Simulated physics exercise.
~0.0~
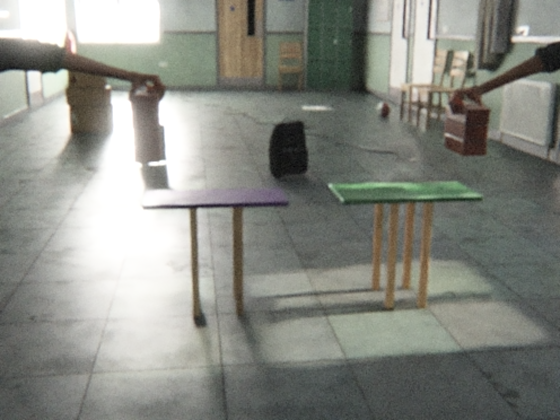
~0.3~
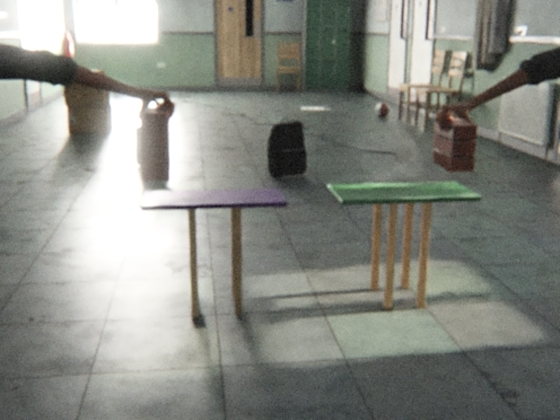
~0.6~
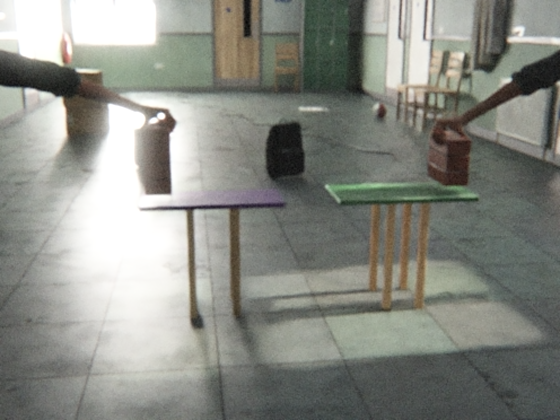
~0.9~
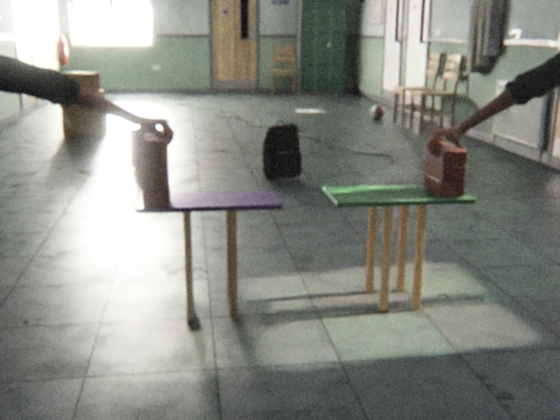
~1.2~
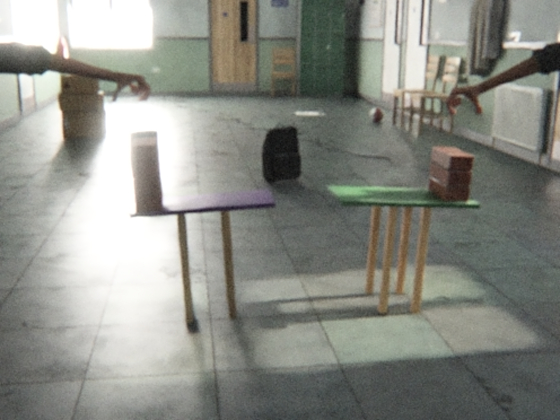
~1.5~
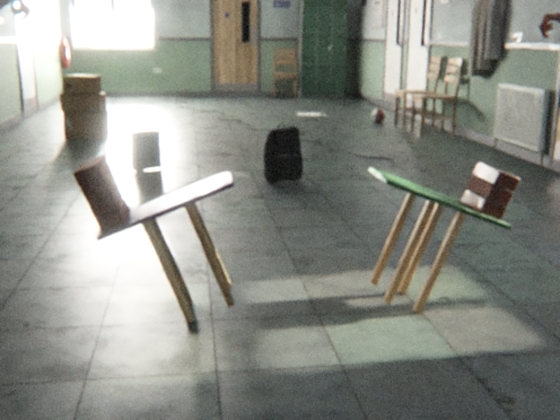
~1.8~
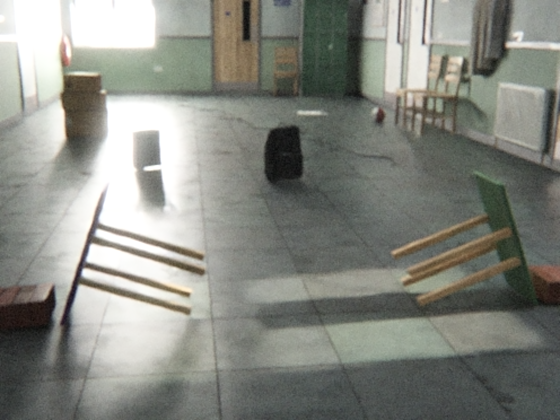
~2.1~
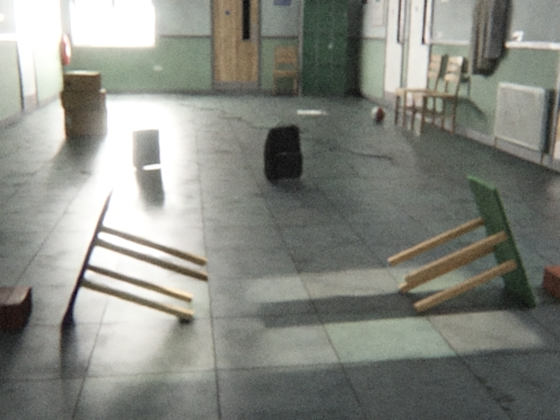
In a dim, tiled room with green walls and chairs at the back, two arms reach in from either side, each holding a stack of bricks above a narrow-footed table, one purple and one green. The hands lower the bricks onto the outer ends of the tabletops. Both hands let go and draw back. The purple stand tips to the left while the green table tips to the right, and the bricks slide off outward. Both tables end up on their sides with their legs pointing inward, the bricks lying on the floor beyond them.
